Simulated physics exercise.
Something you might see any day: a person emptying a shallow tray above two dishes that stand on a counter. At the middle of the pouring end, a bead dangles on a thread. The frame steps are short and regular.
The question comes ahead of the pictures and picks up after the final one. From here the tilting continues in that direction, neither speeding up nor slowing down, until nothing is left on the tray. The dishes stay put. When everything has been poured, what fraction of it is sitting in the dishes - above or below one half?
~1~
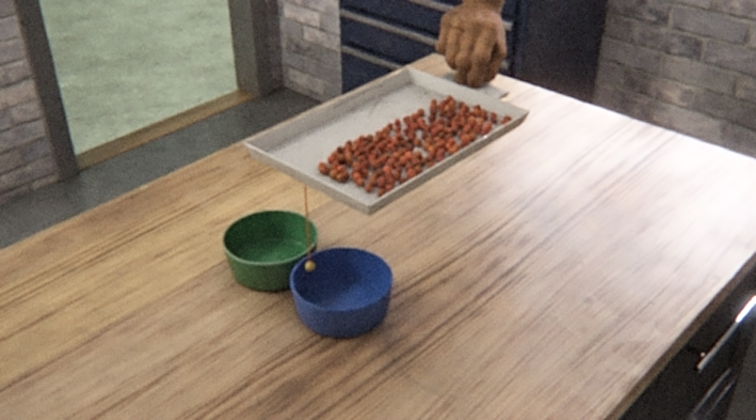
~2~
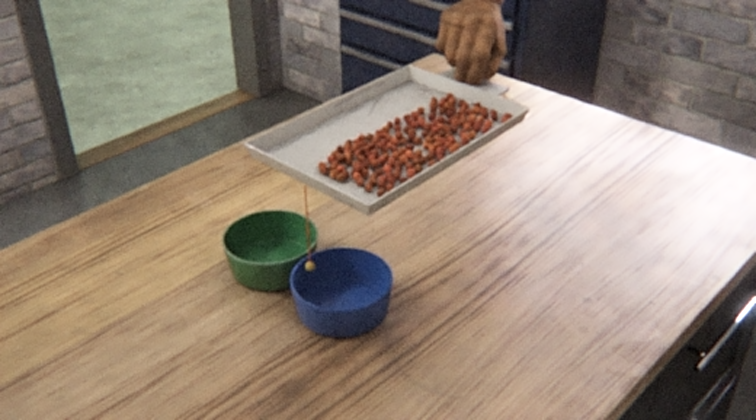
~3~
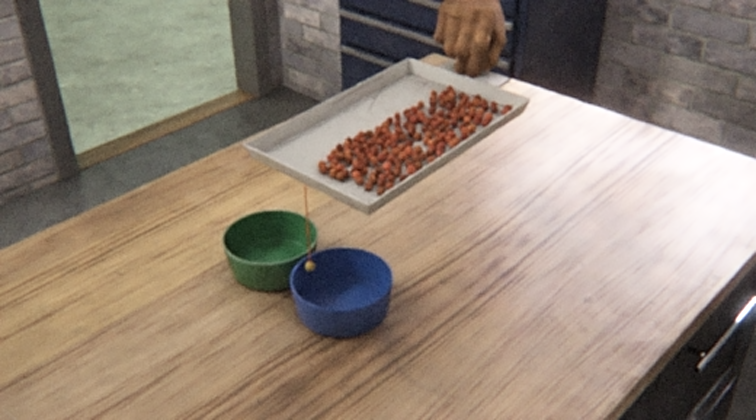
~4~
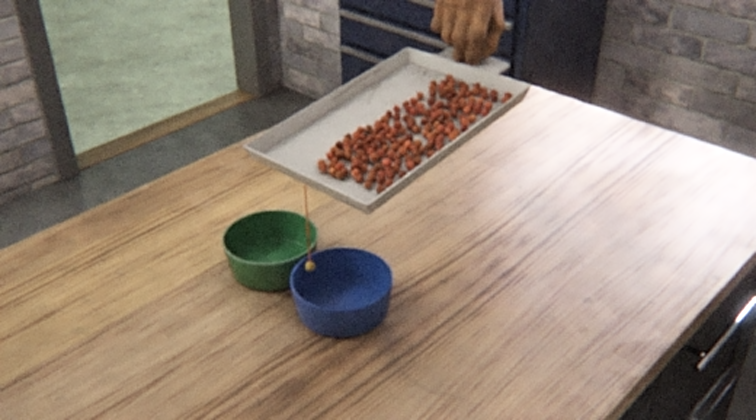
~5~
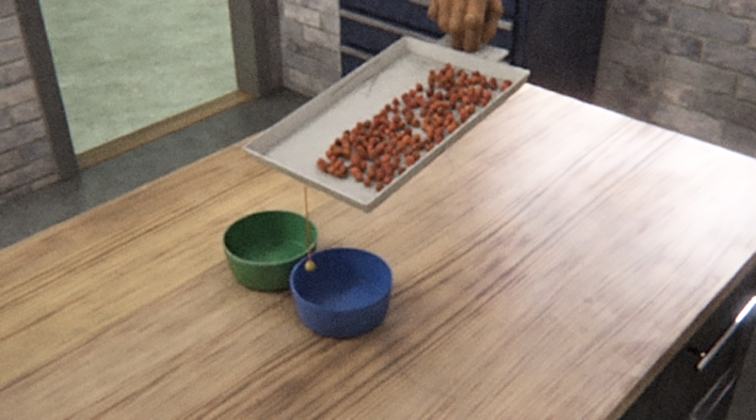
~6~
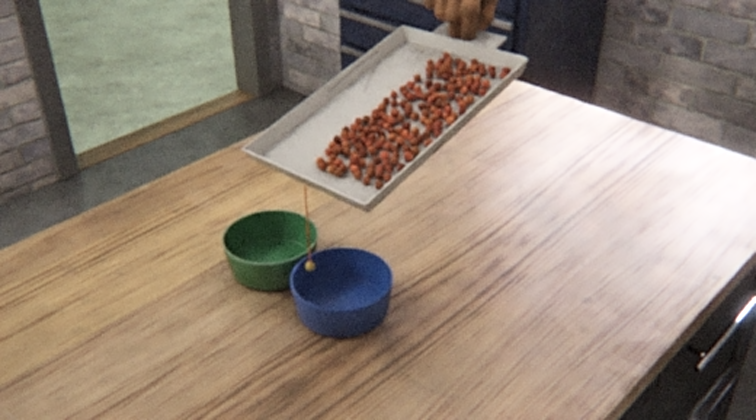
I expect the dishes to receive the lesser amount.
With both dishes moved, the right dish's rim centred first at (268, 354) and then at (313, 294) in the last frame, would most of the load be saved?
A minority, then a majority.
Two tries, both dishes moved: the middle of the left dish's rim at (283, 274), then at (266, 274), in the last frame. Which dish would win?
The first try: The left-side dish. The second: The left-side dish.
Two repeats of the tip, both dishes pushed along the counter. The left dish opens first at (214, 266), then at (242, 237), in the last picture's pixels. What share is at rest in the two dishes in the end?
90 %, 40 %.
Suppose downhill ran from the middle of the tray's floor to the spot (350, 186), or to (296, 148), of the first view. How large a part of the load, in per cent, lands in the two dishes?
About 10 % and about 90 %.
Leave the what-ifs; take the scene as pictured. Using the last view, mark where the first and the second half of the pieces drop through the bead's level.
First part (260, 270), rest (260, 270).
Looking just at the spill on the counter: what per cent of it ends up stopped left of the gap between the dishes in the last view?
Estimate: About 90 per cent.
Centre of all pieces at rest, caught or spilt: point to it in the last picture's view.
The centre settles at about (239, 321).
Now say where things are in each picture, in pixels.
The first picture shows corners of the pouring end near (252, 143) and (369, 201), level; middle of the load near (403, 143), clay pellets; left dish near (235, 269); right dish near (306, 314); bead on its thread near (310, 266).
The second picture shows corners of the pouring end near (251, 143) and (369, 201), level; middle of the load near (403, 141).
The third picture shows corners of the pouring end near (251, 144) and (368, 200), tipped barely, lowest at the left corner; middle of the load near (403, 137).
The fourth picture shows corners of the pouring end near (250, 145) and (367, 200), tipped a little, lowest at the left corner; middle of the load near (403, 131).
The fifth picture shows corners of the pouring end near (249, 146) and (366, 199), tipped a little, lowest at the left corner; middle of the load near (401, 125).
The sixth picture shows corners of the pouring end near (249, 148) and (365, 199), tipped a little, lowest at the left corner; middle of the load near (400, 119); left dish near (235, 269); right dish near (306, 314).
Shortly afterwards, tray tipped steeply; all but a few on the tray; only a few outside both; only a few in the air.
Next, tray tipped right over; the bulk on the tray; a little outside both; a little in the air.
Some moments later, tray tipped past a quarter turn; only a few in the right dish; a little in the left dish; the bulk outside both.
In the end, tray tipped past a quarter turn; only a few in the right dish; a little in the left dish; the bulk outside both.
